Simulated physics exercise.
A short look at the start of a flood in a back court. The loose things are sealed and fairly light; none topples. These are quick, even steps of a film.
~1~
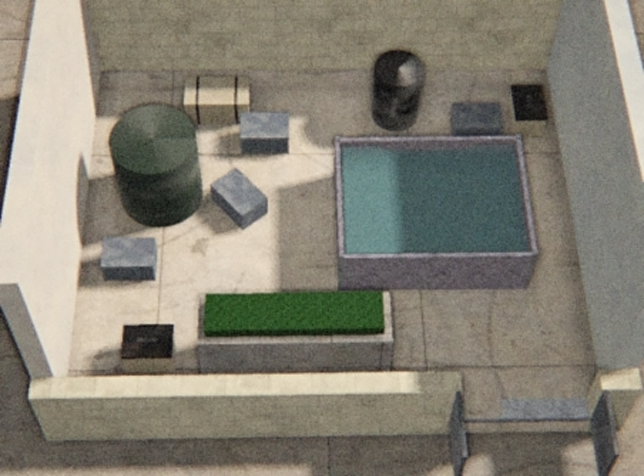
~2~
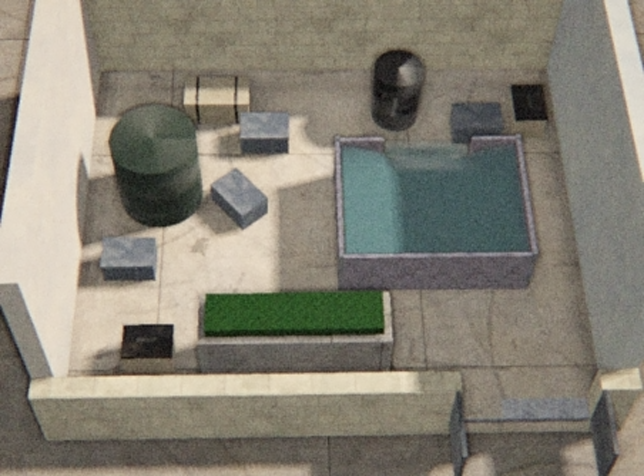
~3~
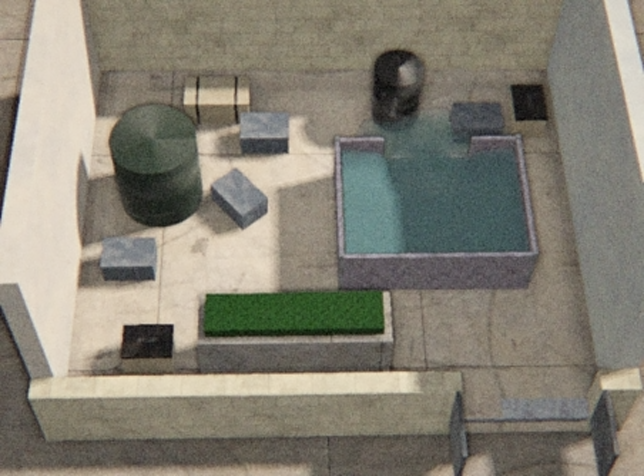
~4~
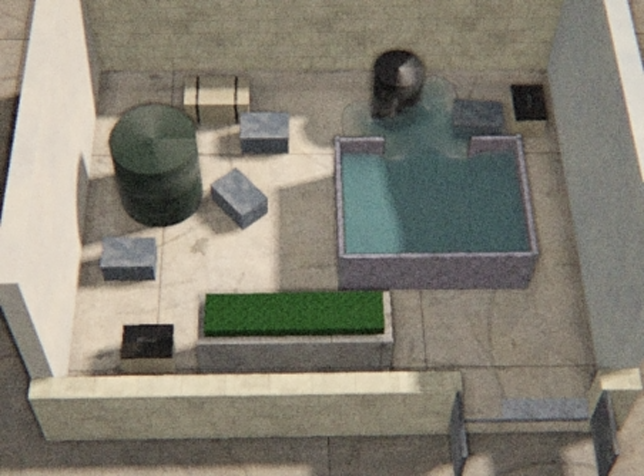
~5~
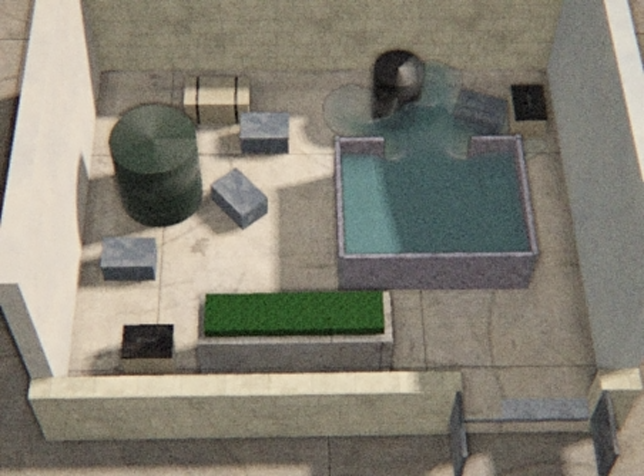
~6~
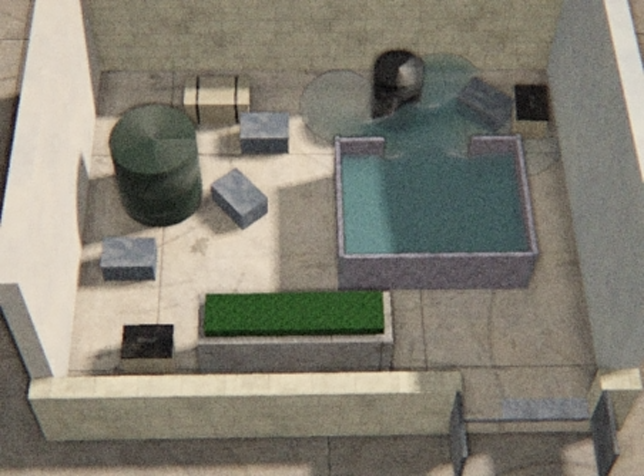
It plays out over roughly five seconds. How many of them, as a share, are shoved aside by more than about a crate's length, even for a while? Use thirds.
It is between one and two thirds.
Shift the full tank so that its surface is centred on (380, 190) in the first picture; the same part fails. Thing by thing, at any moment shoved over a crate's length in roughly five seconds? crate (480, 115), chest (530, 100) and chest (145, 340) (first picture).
In that order: That far or more, that far or more, never so far.
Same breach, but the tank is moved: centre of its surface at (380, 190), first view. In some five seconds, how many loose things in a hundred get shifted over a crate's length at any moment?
Near 40 in a hundred.
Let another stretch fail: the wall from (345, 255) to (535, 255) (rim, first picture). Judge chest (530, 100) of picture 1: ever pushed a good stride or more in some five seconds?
Verdict: Swept aside.
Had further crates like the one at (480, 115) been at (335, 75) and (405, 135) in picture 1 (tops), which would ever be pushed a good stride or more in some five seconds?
As listed: Moved that far, yes.
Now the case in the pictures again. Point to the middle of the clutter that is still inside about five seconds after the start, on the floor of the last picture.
Near (236, 213).
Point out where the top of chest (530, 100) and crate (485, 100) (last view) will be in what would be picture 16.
Around (534, 137) and (532, 98).
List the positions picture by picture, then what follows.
The first frame shows a crate at (478, 115), on the bottom; a chest at (529, 101) rests on the ground; 0 of 7 have shifted.
The second frame shows a crate at (478, 115) rests on the ground; a chest at (529, 101) rests on the ground; 0 of 7 have shifted.
The third frame shows a crate at (478, 115), on the bottom; a chest at (529, 101), on the bottom; 0 of 7 have shifted.
The fourth frame shows a crate at (478, 112), on the bottom, close to its start; a chest at (529, 101), on the bottom; 0 of 7 have shifted.
The fifth frame shows a crate at (481, 106), on the bottom, close to its start; a chest at (529, 101) rests on the ground; 1 of 7 have shifted.
The sixth frame shows a crate at (486, 98) rests on the ground, a stride from its start; a chest at (532, 101) rests on the ground, close to its start; 1 of 7 have shifted.
A moment on, 1 of 7 are well off their spots; 0 afloat.
Next, 3 of 7 are well off their spots; 2 afloat.
Later, 3 of 7 are well off their spots; 2 afloat.
In the end, 3 of 7 are well off their spots, and 3 have been at some point; 2 afloat.
